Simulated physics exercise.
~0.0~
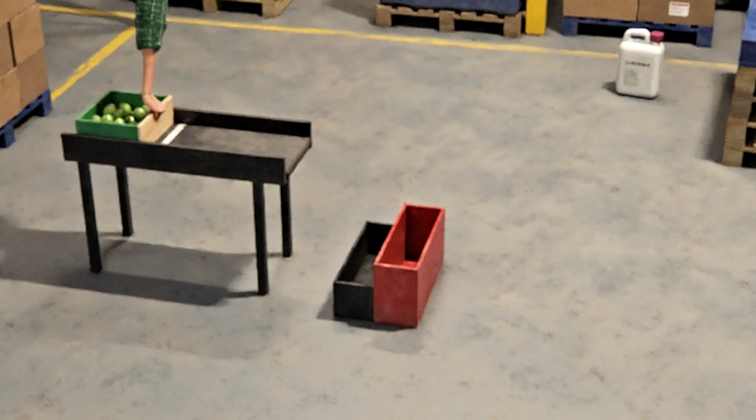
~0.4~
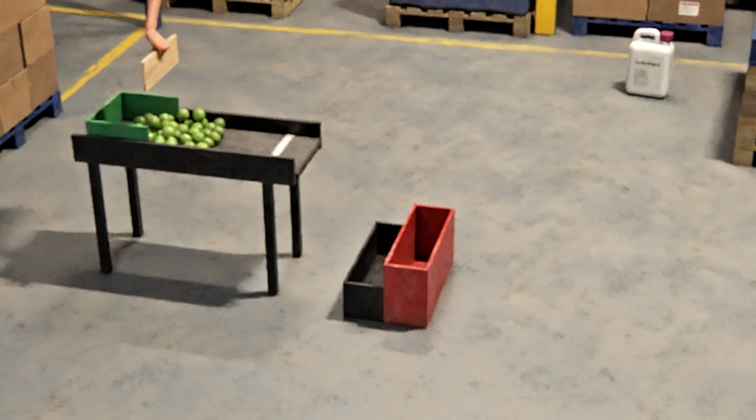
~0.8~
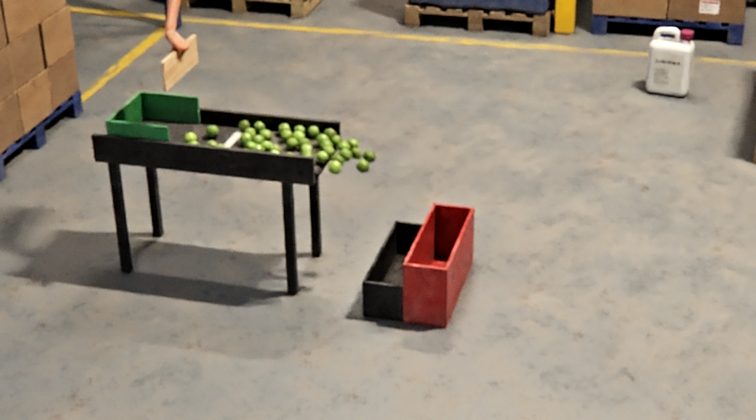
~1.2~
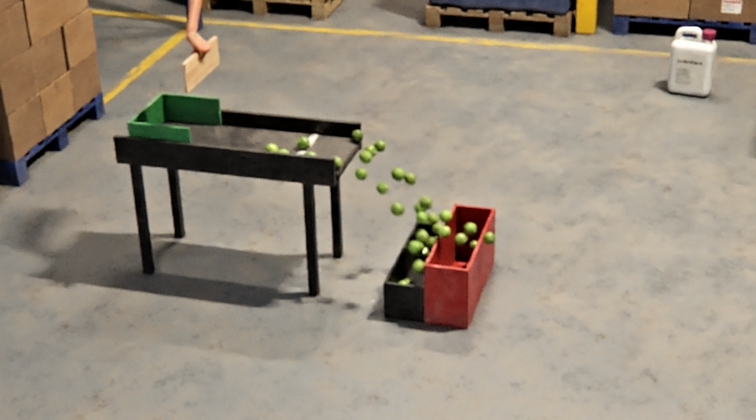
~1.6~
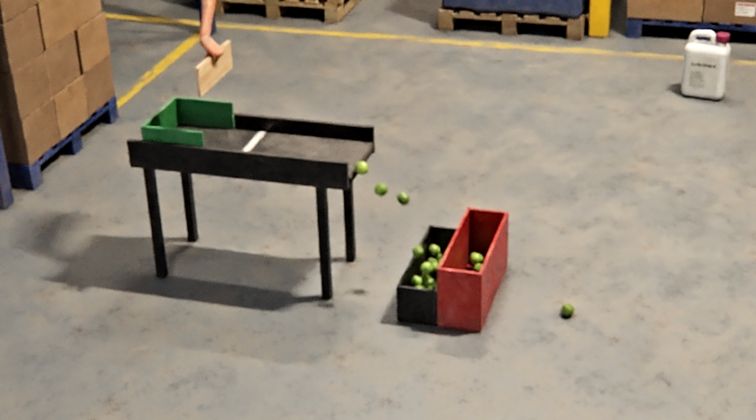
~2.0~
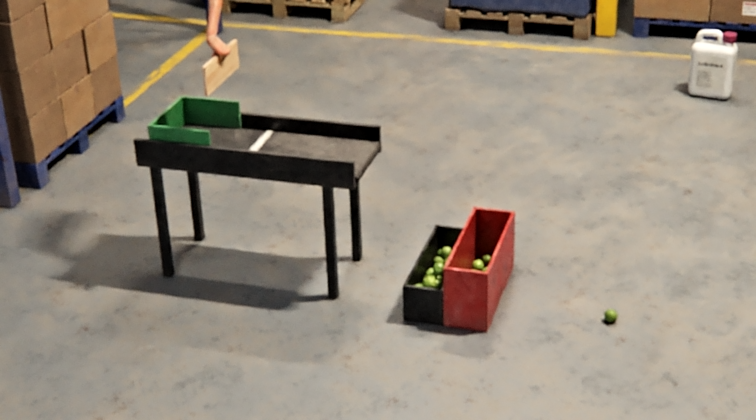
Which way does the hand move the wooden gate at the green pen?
The hand moves the wooden gate up, lifting it clear of the green pen.
